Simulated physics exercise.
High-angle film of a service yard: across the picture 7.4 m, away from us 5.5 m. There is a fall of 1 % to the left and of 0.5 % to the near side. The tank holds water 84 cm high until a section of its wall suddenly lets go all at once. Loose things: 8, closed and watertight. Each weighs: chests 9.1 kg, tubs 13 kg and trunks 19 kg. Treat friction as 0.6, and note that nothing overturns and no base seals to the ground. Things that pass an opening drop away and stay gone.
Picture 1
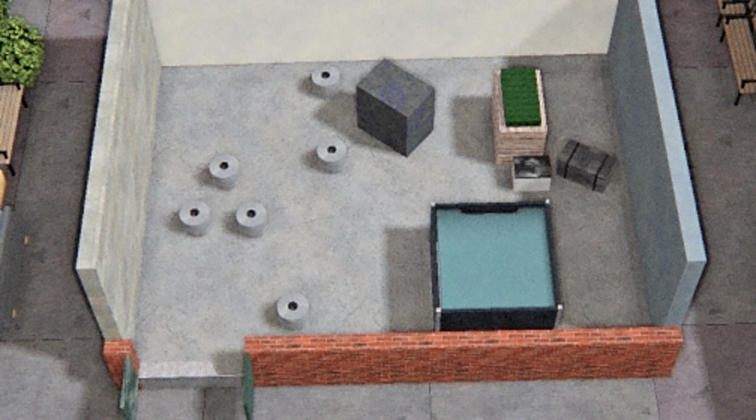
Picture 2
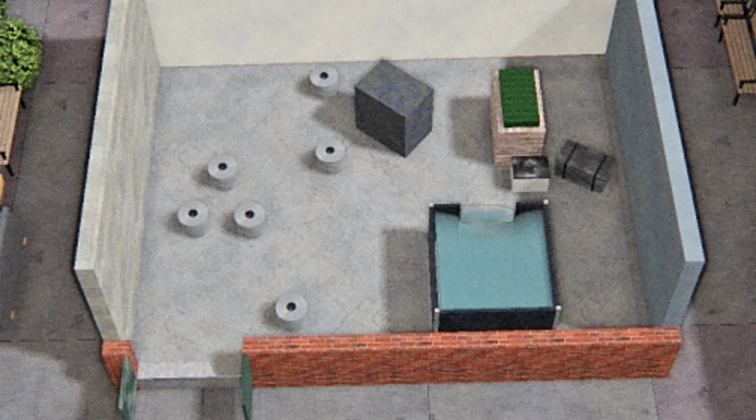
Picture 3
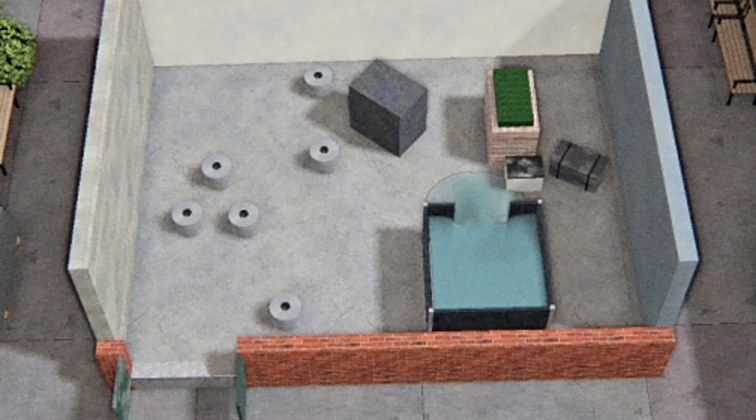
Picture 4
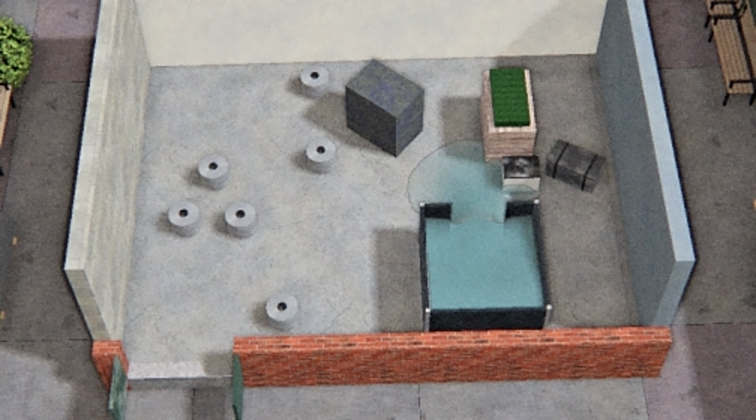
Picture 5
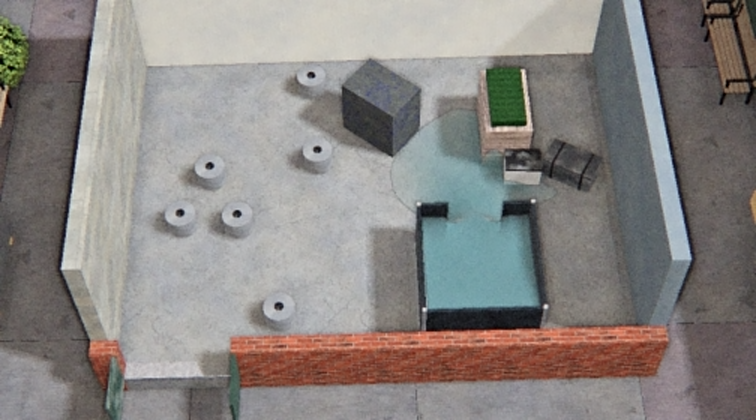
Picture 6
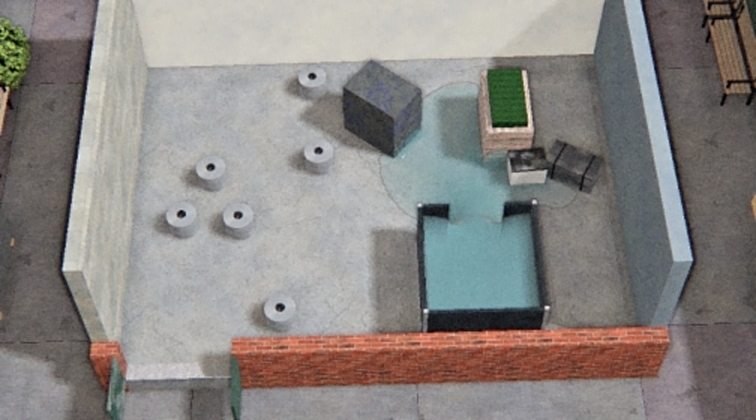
Water slipped out through a gap in the back of a dark-walled tank and spread in a widening pool across the yard, nudging a small chest slightly while the round grey tubs stayed put.
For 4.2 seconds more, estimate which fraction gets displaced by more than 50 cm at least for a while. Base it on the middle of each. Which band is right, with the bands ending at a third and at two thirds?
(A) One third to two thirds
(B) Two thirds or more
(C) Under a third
Answer: A.
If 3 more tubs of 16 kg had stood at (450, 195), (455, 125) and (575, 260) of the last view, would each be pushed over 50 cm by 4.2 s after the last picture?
Order as listed: Beyond half a metre / beyond half a metre / inside half a metre.
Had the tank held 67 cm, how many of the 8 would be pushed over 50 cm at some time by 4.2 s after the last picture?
Then it comes to 3.
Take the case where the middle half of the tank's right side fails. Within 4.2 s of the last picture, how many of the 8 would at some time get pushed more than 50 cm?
The answer would then be 2.
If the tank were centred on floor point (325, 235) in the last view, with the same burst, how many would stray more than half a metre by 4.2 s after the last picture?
The count would be 3.
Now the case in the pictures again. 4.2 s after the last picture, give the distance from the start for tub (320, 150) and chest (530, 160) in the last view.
In that order: 60 cm, 200 cm.
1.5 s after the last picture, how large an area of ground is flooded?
At that time the wet patch spans about 19 m2.
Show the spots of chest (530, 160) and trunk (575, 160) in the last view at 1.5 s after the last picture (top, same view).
They end up about (595, 225) and (595, 126) in the last view.
Then, 0.4 s after the last picture 0 of 8 are over 50 cm from their spots; 1 afloat.
Then, 1.5 s after the last picture 2 of 8 are over 50 cm from their spots; 0 afloat.
Then, 2.8 s after the last picture 4 of 8 are over 50 cm from their spots; 1 afloat.
Then, 4.2 s after the last picture 3 of 8 are over 50 cm from their spots, and 4 have been at some point; 2 afloat.
